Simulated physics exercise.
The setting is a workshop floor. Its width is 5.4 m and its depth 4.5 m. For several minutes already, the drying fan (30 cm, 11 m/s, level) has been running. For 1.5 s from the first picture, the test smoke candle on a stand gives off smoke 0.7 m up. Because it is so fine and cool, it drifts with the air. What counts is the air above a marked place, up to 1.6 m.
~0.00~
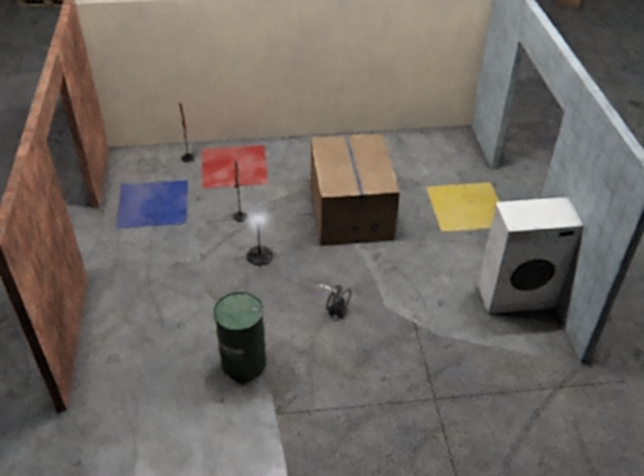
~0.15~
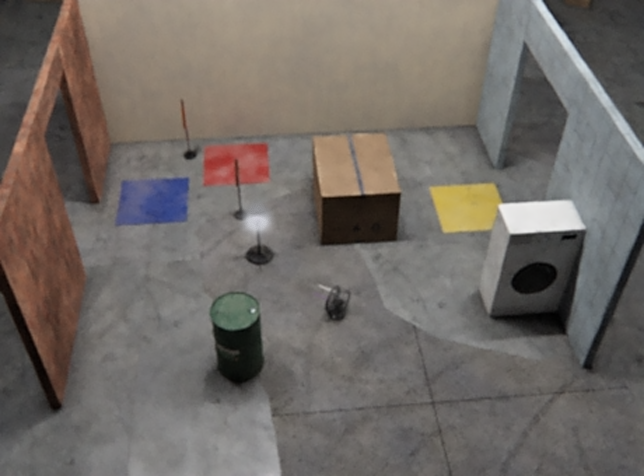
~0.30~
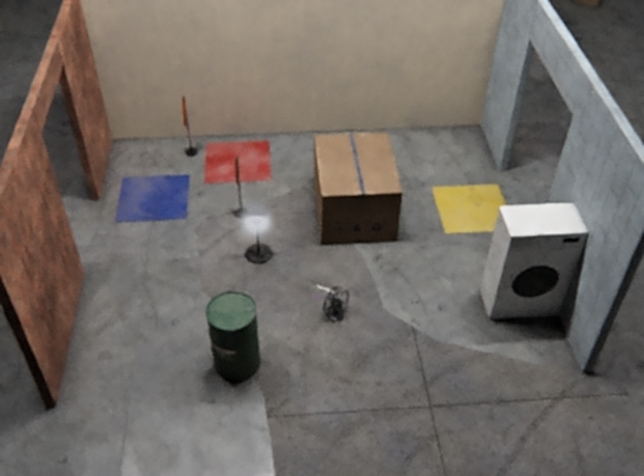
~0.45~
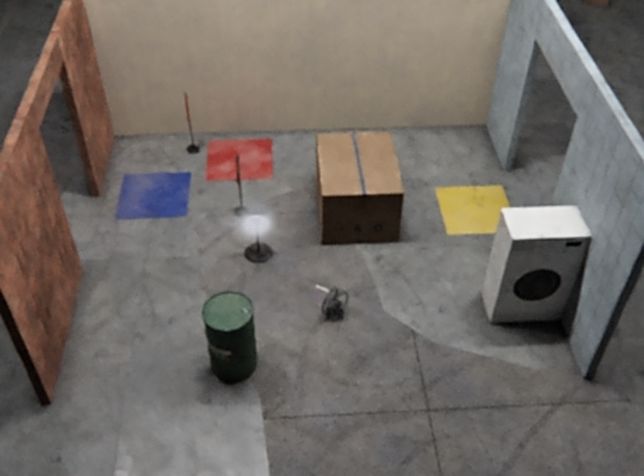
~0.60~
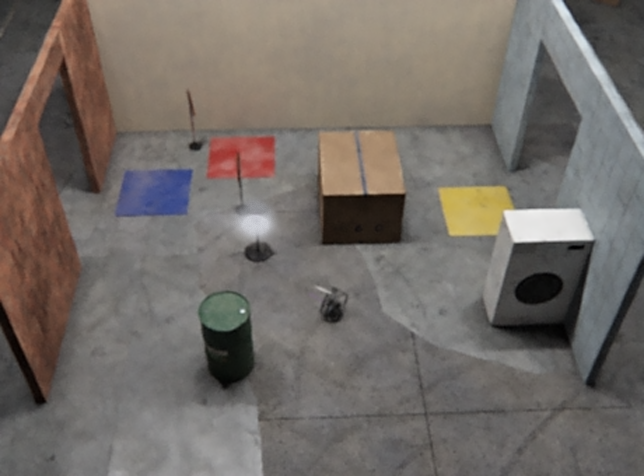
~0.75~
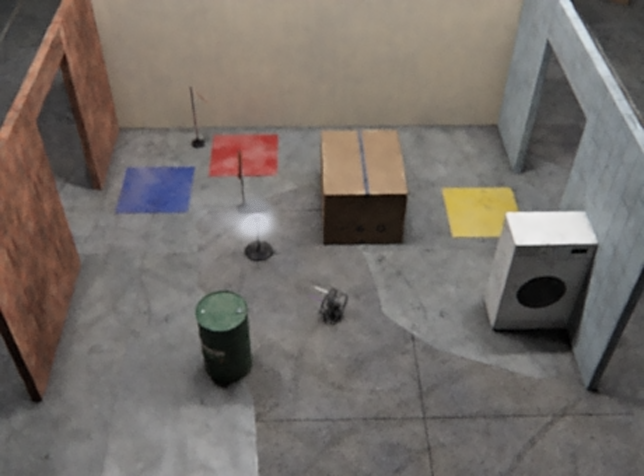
A small puff of white smoke rose from a stand near the middle of the workshop floor, then thickened and spread slightly left, while the carton, green barrel and white machine stayed put.
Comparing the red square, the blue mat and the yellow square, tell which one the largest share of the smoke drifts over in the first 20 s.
That would be blue.
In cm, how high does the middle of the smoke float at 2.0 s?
40 cm.
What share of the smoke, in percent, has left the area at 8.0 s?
About 70 per cent.
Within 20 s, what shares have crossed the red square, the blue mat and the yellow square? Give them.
About 15 per cent red, 90 per cent blue and 10 per cent yellow.
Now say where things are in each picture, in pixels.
In the first picture, the smoke is thickest near (257, 216), the test smoke candle on a stand stands at (258, 225) and the drying fan is at (339, 300).
In the second picture, the smoke is thickest near (257, 218), the yellow square is centred on (470, 207), the red square is centred on (236, 164) and the blue mat is centred on (154, 201).
In the third picture, the smoke is thickest near (256, 218), a ribbon ends at (185, 126) and a ribbon ends at (238, 185).
In the fourth picture, the smoke is thickest near (255, 219), the top of a large carton is at (359, 162) and the top of a machine is at (546, 222).
In the fifth picture, the smoke is thickest near (255, 218) and reaches out to (219, 214).
In the sixth picture, the smoke is thickest near (254, 216) and reaches out to (197, 202) and a ribbon ends at (241, 179).
By 2.0 s we count, 0 % has passed over the yellow square, 1 % over the red square and 49 % over the blue mat, with 96 % still about or yet to come, and the middle of the rest is near (194, 177).
By 4.0 s we count, 0 % has passed over the yellow square, 13 % over the red square and 89 % over the blue mat, with 57 % still about or yet to come, and the middle of the rest is near (236, 59).
By 8.0 s we count, 0 % has passed over the yellow square, 17 % over the red square and 89 % over the blue mat, with 25 % still about or yet to come, and the middle of the rest is near (484, 43).
By 20.0 s we count, 8 % has passed over the yellow square, 17 % over the red square and 89 % over the blue mat, with 11 % still about or yet to come.
